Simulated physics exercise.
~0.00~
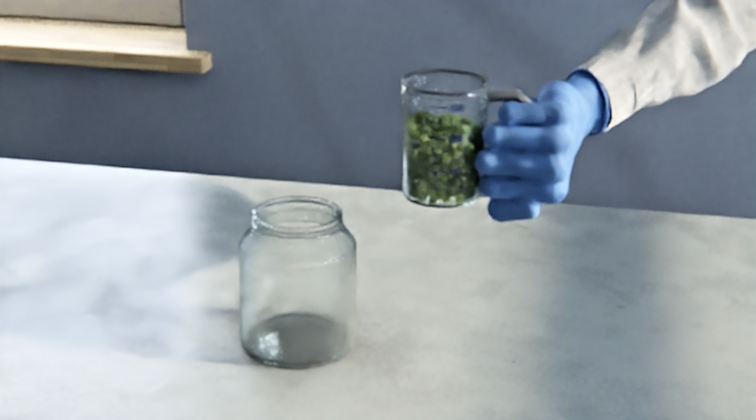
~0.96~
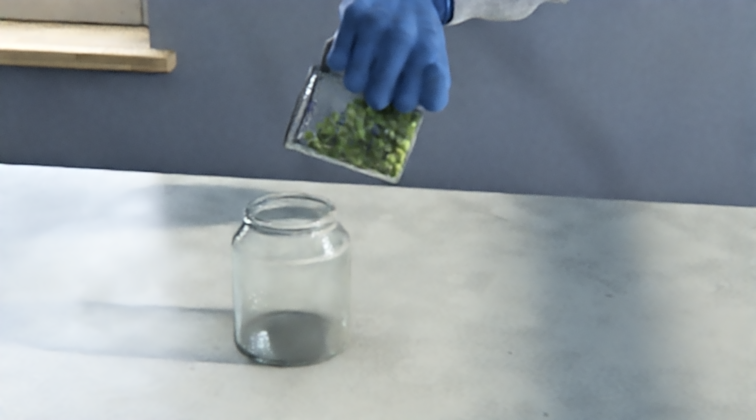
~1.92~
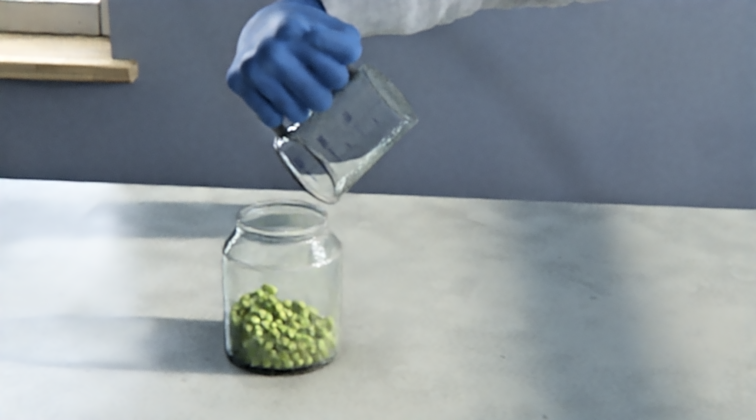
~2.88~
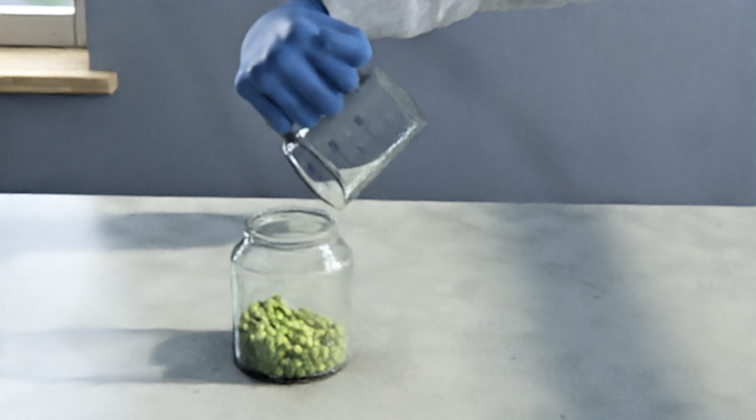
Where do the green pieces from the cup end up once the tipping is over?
Most of them end up heaped in the bottom of the glass jar, with none seen spilt on the surface or left in the cup.
